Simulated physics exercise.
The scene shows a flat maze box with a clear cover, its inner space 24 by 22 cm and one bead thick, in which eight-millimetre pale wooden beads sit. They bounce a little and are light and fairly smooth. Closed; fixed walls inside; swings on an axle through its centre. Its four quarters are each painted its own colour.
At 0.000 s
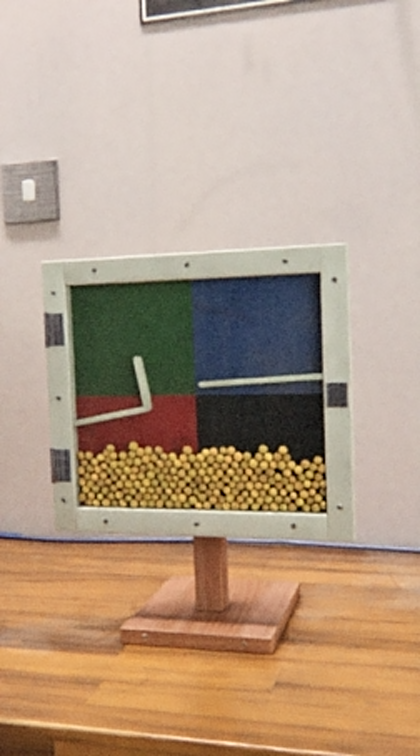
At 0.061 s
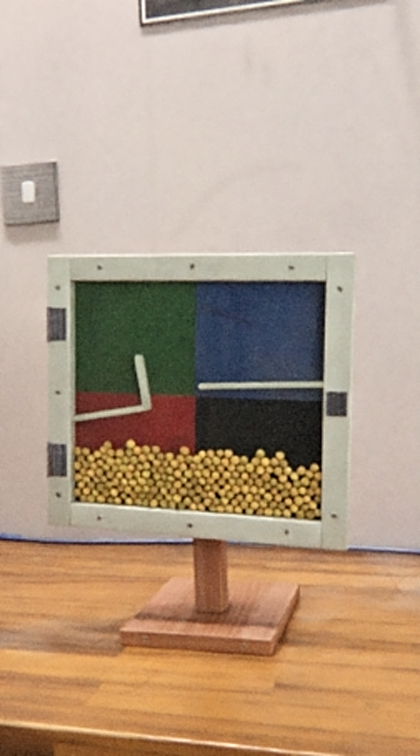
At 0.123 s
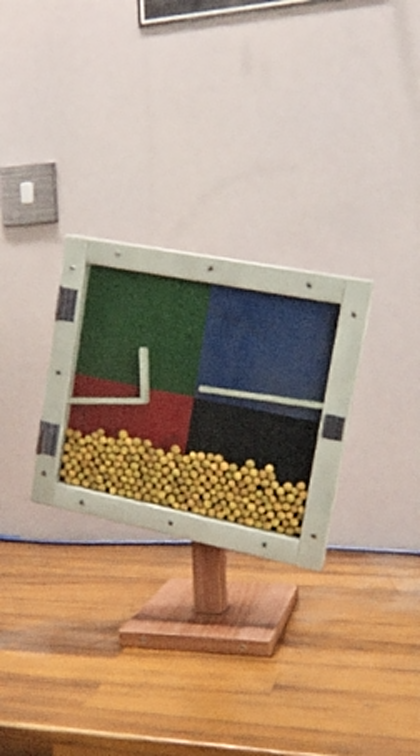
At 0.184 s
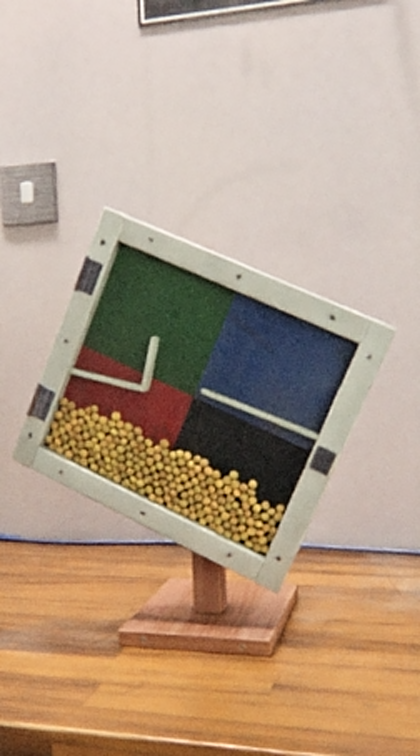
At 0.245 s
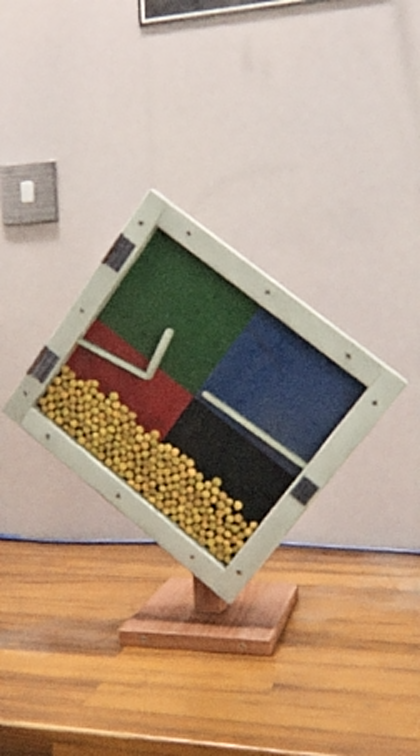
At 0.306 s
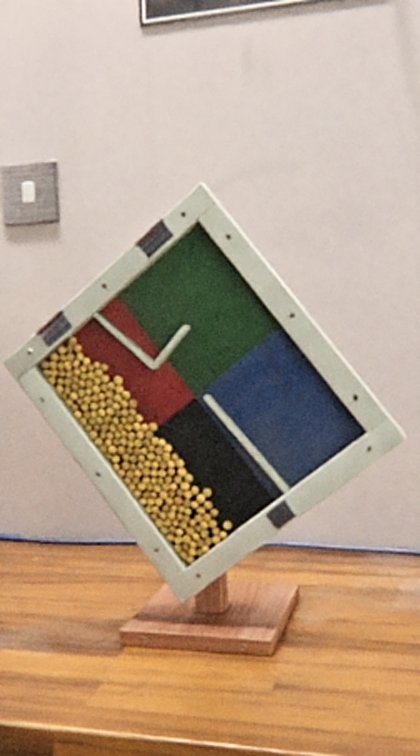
We see a flat, clear-fronted box with green, blue, red and black quarters, mounted on a wooden stand, turning clockwise from nearly level to a steep tilt, while the pale yellowish beads inside shift into a slope along its lower-left side.
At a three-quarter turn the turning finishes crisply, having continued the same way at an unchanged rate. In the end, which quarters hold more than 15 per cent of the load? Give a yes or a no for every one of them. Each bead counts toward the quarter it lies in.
Blue - no, green - yes, black - no, red - yes.
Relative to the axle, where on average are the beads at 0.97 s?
Roughly 3 cm to the left of the axle and 4 cm above it.
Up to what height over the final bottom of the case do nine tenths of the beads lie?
Estimate: 8 cm or so.
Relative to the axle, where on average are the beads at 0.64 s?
8 cm left, 2 cm below.
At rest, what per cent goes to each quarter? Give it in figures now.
So, in percent: Blue quarter gets 0, green quarter gets 35, black quarter gets 0, and red quarter gets 65.
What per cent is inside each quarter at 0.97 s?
Blue quarter: 10; green quarter: 15; black quarter: 70; red quarter: 5.
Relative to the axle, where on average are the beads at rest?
Roughly 2 cm to the right of the axle and 8 cm beneath it.
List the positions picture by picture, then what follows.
Level, about 220 beads; beads centred (196, 480); top one (133, 446); blue (258, 334), green (131, 338), black (262, 454), red (136, 453), in the first picture.
Turned 3° clockwise; beads centred (192, 481); top one (131, 445), in the second picture.
Turned 12° clockwise; beads centred (179, 480); top one (100, 433), in the third picture.
Turned 25° clockwise; beads centred (160, 473); top one (63, 402), in the fourth picture.
Turned 39° clockwise; beads centred (144, 462); top one (65, 370), in the fifth picture.
Turned 53° clockwise; beads centred (134, 450); top one (72, 341); blue (281, 414), green (198, 308), black (192, 484), red (113, 381); walls (289, 494) to (207, 398), (94, 312) to (186, 328) (hooked), in the sixth picture.
After 0.64 s it has turned 129°, the beads' middle is 8 cm left of and 2 cm below the axle; by quarter, blue 10 %, black 90 %.
After 0.97 s it has turned 205°, the beads' middle is 3 cm left of and 4 cm above the axle; by quarter, blue 10 %, green 15 %, black 70 %, red 5 %.
Settled by 2.3 s, blue 0 %, green 35 %, black 0 %, red 65 %.
